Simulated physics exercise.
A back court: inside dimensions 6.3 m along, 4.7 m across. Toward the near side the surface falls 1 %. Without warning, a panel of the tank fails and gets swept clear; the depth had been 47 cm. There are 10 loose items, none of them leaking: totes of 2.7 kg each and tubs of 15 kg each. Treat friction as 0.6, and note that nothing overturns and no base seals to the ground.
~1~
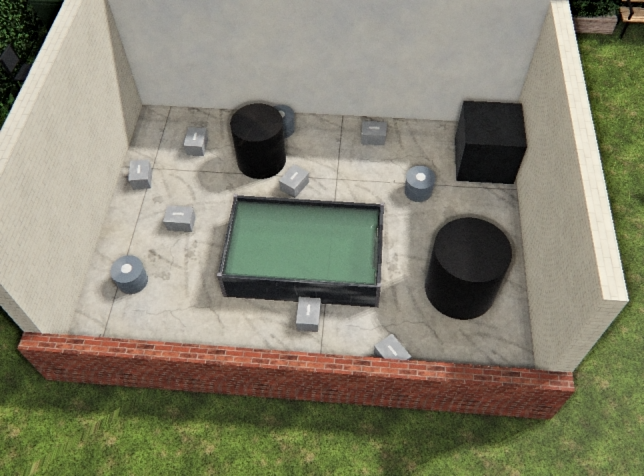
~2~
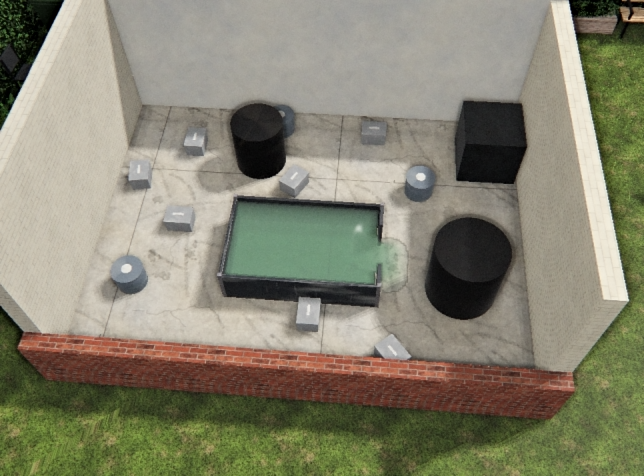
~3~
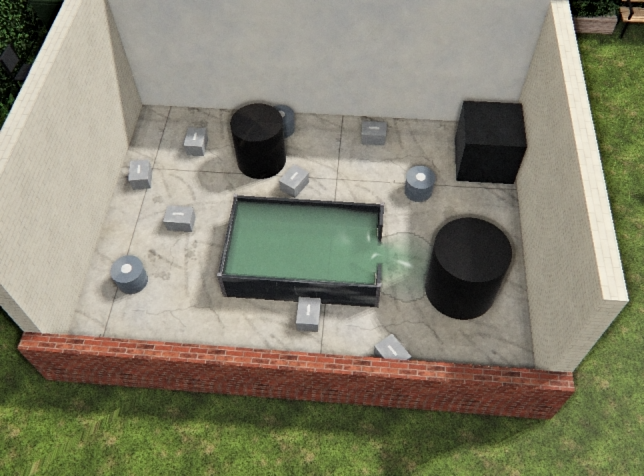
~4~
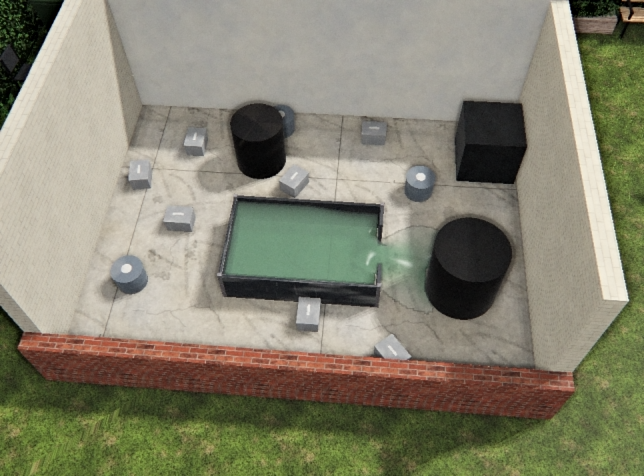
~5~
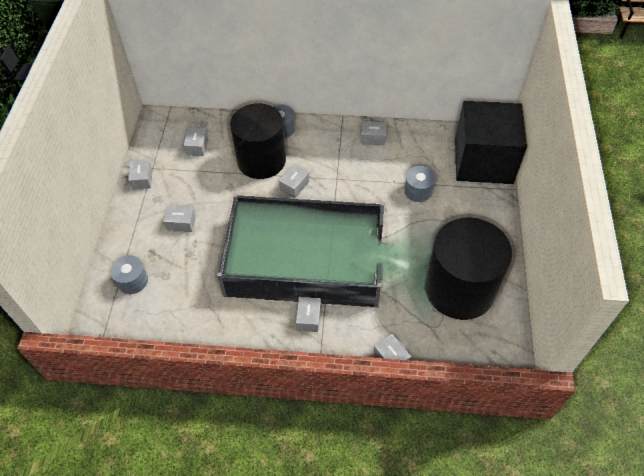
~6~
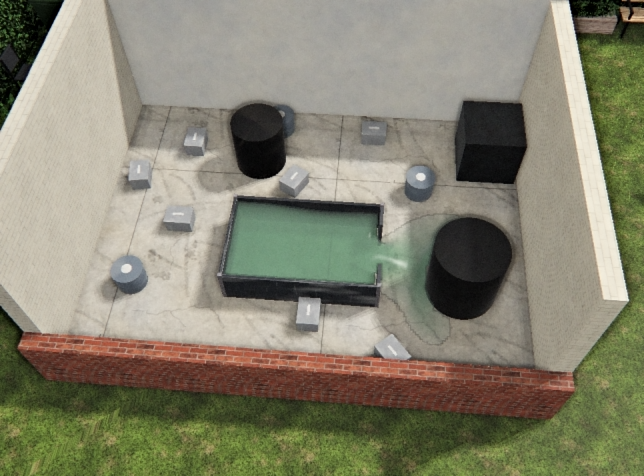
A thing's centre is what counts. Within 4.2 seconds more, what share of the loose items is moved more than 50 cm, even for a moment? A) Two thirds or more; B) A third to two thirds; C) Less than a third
Answer: C.
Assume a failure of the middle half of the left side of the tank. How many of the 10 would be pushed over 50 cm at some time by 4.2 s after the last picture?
So the tally would be 5.
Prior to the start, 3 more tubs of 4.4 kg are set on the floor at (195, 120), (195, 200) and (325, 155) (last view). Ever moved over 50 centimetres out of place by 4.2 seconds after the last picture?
In order: Within it, within it, within it.
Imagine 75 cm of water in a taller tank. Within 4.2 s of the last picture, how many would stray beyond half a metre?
That would make 3 of them.
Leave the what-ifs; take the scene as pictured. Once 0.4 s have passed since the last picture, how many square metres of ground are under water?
Roughly 6.5 m2 of it is wet.
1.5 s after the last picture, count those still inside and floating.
At that moment it comes to 0.
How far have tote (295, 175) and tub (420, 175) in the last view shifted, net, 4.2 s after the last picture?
Taking them in turn, I get 0 cm for the first and 0 cm for the second.
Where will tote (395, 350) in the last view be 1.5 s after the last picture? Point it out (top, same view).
(333, 343) or thereabouts.
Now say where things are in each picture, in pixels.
In the first picture, a tote at (374, 128), on the bottom; a tote at (139, 170) rests on the ground; water covers 2.7 m2; 0 of 10 have shifted.
In the second picture, a tote at (374, 128) rests on the ground; a tote at (139, 170) rests on the ground; water covers 3.0 m2; 0 of 10 have shifted.
In the third picture, a tote at (374, 128) rests on the ground; a tote at (139, 170), on the bottom; water covers 3.4 m2; 0 of 10 have shifted.
In the fourth picture, a tote at (374, 128), on the bottom; a tote at (139, 170), on the bottom; 3.8 m2 under water; 0 of 10 have shifted.
In the fifth picture, a tote at (374, 128) rests on the ground; a tote at (139, 170) rests on the ground; water covers 4.1 m2; 0 of 10 have shifted.
In the sixth picture, a tote at (374, 128), on the bottom; a tote at (139, 170), on the bottom; water covers 4.6 m2; 0 of 10 have shifted.
Then, 0.4 s after the last picture 0 of 10 are over 50 cm from their spots; 0 afloat.
Then, 1.5 s after the last picture 1 of 10 are over 50 cm from their spots; 0 afloat.
Then, 2.8 s after the last picture 1 of 10 are over 50 cm from their spots; 1 afloat.
Then, 4.2 s after the last picture 1 of 10 are over 50 cm from their spots, and 1 have been at some point; 1 afloat.
